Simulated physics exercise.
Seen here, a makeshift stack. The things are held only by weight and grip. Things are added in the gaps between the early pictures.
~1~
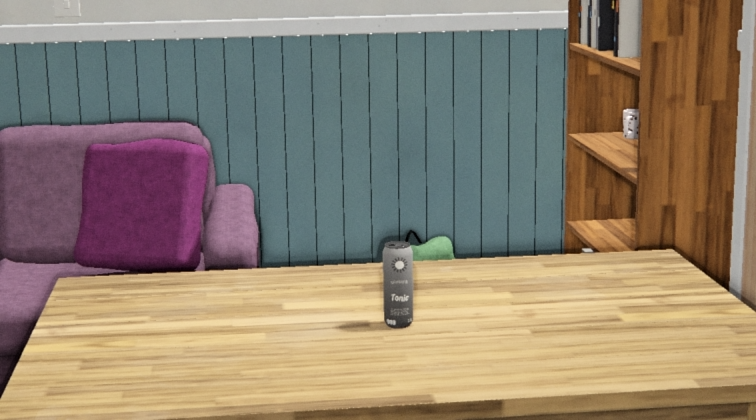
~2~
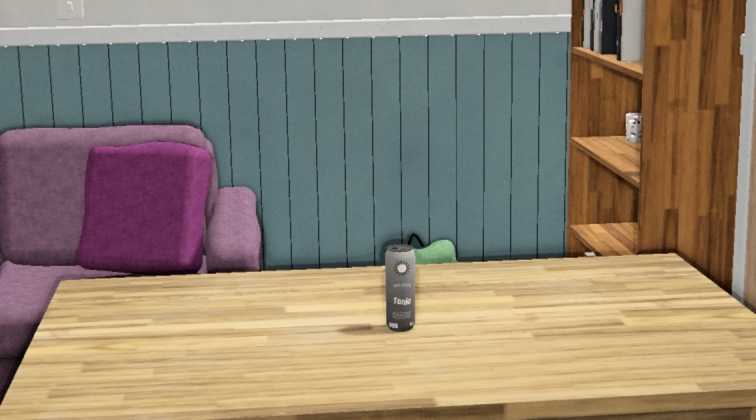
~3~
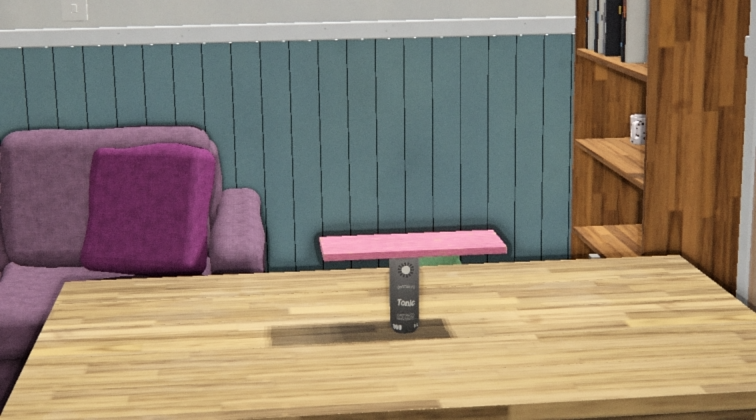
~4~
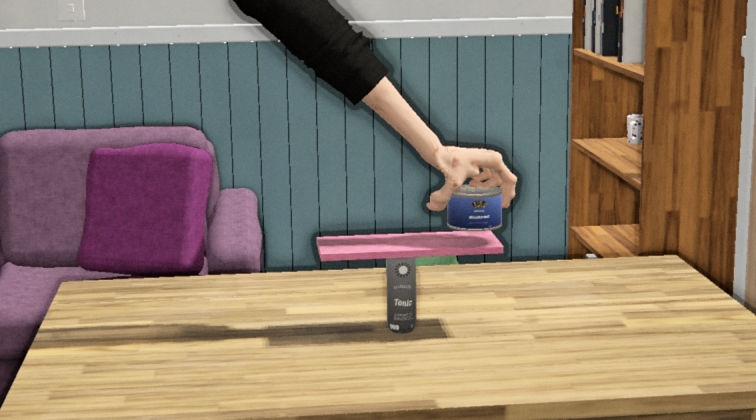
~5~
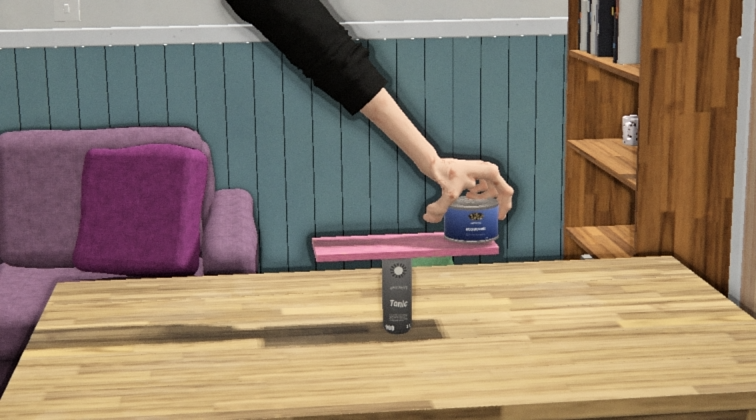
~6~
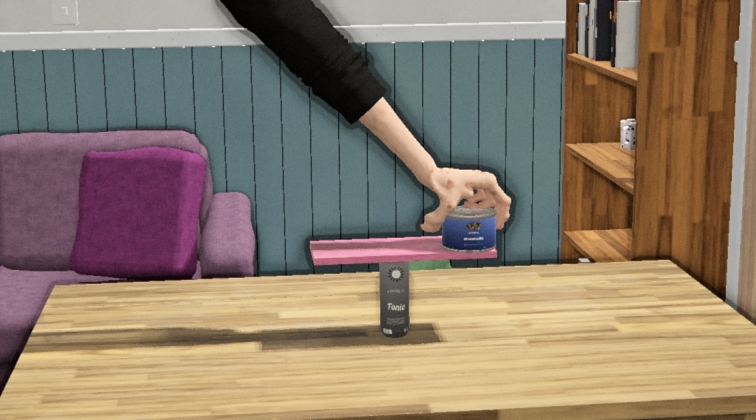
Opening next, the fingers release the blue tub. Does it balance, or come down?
It will not stay intact.
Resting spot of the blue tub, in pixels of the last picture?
The object winds up at approximately (498, 311).
Then, 0.40 s later than the last frame, blue tub now fallen; pink board tilted by 51°.
Then, 0.70 s later than the last frame, pink board tilted by 65°; grey can tilted by 6°.
Then, 0.90 s later than the last frame, pink board now fallen; grey can tilted by 47°.
Then, 1.00 s later than the last frame, grey can now fallen.
When it is over, fallen, blue tub, pink board and grey can. End places, in pixels of the last picture, blue tub near (498, 311). The stack gives way.
